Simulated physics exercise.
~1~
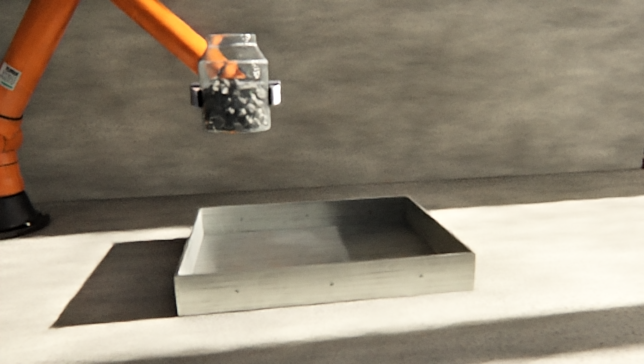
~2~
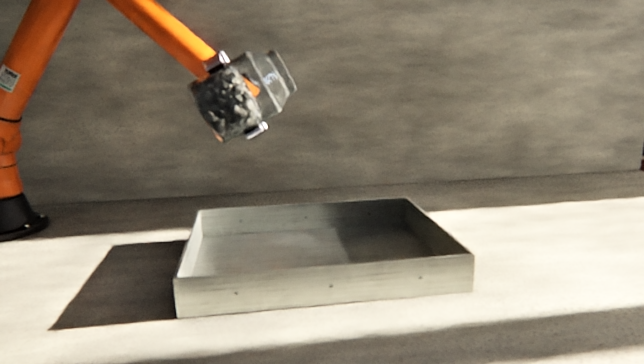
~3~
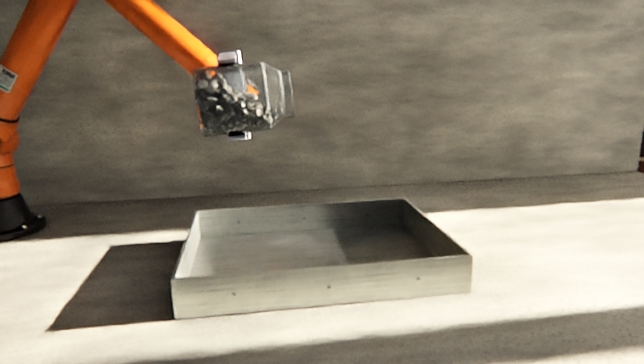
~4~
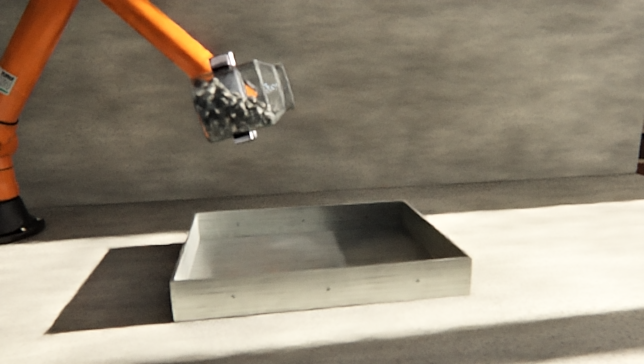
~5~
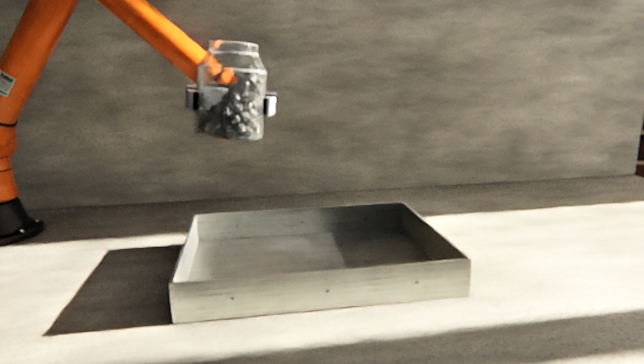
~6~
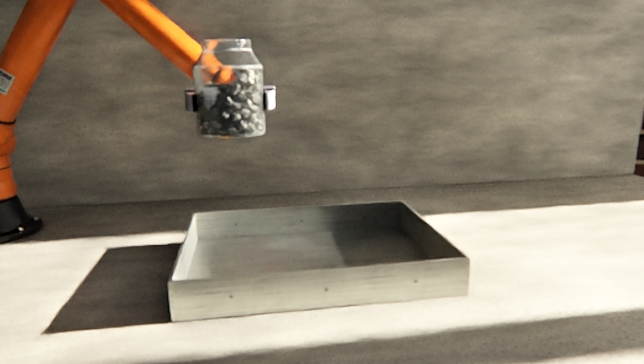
An orange robot arm holding a clear jar of small dark and light pebbles tipped it onto its side above a shallow metal tray, held it there, then turned it upright again, with the pebbles still inside and the tray looking empty.
